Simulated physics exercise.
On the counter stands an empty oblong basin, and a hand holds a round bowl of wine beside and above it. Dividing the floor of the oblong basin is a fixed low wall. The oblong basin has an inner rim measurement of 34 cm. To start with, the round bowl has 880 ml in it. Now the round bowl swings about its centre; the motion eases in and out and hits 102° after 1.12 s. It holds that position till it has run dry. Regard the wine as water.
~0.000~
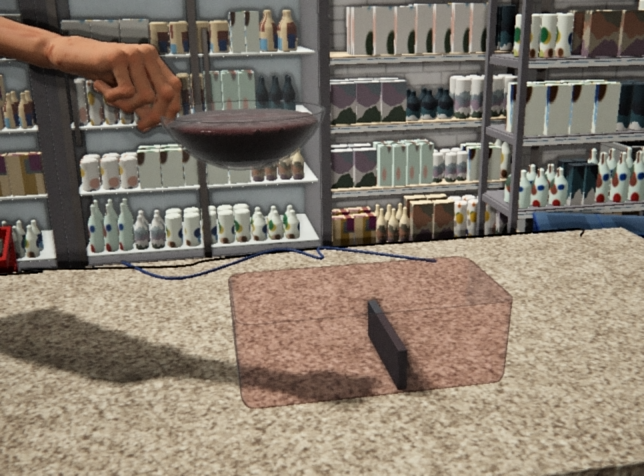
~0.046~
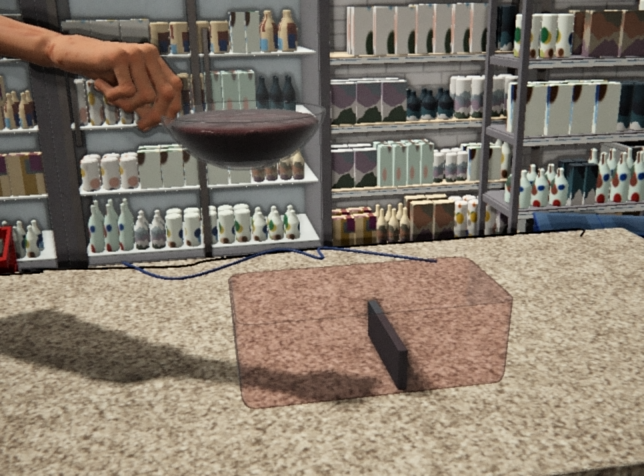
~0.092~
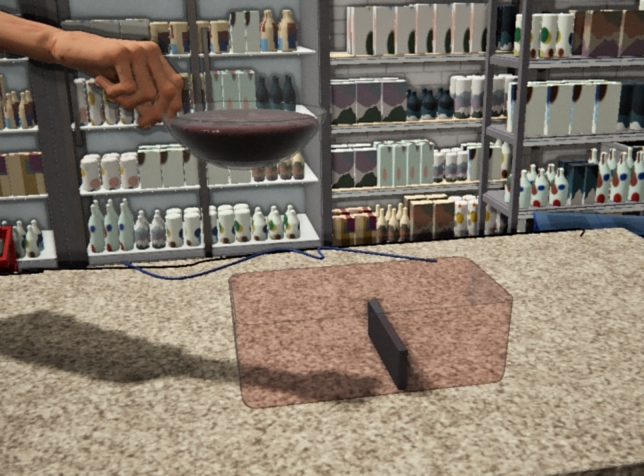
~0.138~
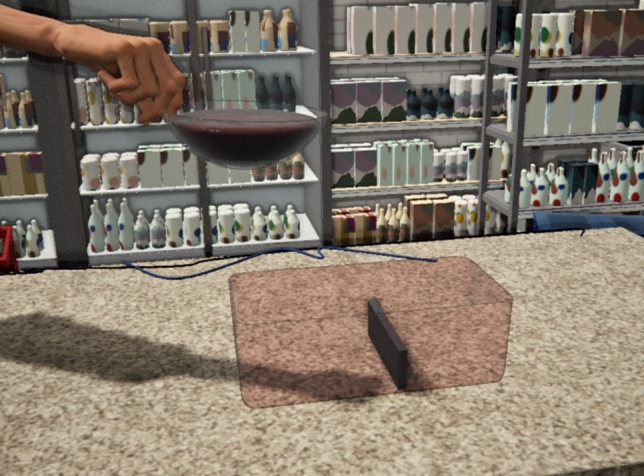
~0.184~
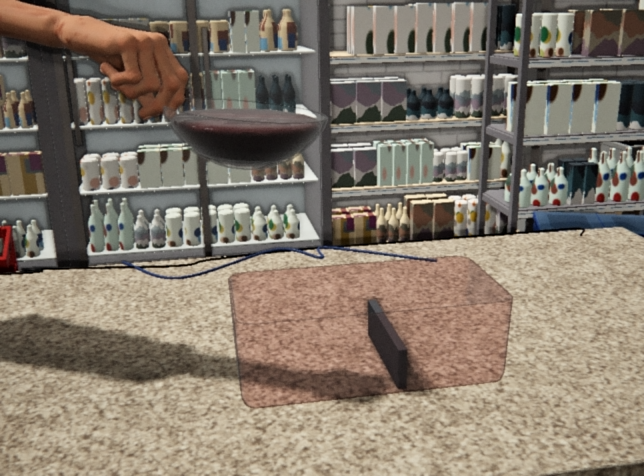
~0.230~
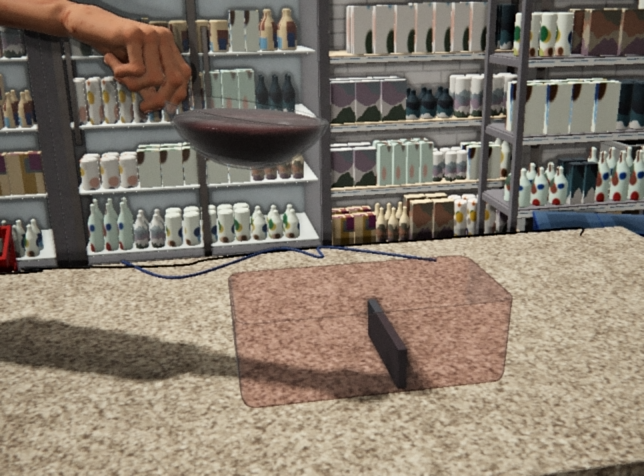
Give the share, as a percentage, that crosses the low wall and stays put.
Around 47 %.
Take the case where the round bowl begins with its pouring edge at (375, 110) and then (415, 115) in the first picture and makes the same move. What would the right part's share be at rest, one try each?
First 85, then 80 per cent.
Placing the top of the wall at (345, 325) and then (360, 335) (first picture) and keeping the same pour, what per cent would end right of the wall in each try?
First try about 85 %, second try about 75 %.
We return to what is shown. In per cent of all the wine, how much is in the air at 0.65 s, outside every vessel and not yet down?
It comes to about 52 percent.
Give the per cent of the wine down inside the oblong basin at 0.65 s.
Some 24 per cent.
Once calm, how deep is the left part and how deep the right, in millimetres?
Left part about 14 mm deep, right part about 18 mm deep.
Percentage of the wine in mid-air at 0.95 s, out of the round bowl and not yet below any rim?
About 3 percent.
By 0.65 s the tilt is 63° and 24 per cent is still to pour, 8 is left of the wall and 15 right of it.
By 0.95 s the tilt is 97° and 0 per cent is still to pour, 51 is left of the wall and 46 right of it.
By 1.27 s the tilt is 102° and 0 per cent is still to pour, 51 is left of the wall and 47 right of it.
By 1.62 s the tilt is 102° and 0 per cent is still to pour, 51 is left of the wall and 47 right of it.
At rest 51 per cent lies left of the wall, 47 right of it and 2 outside.
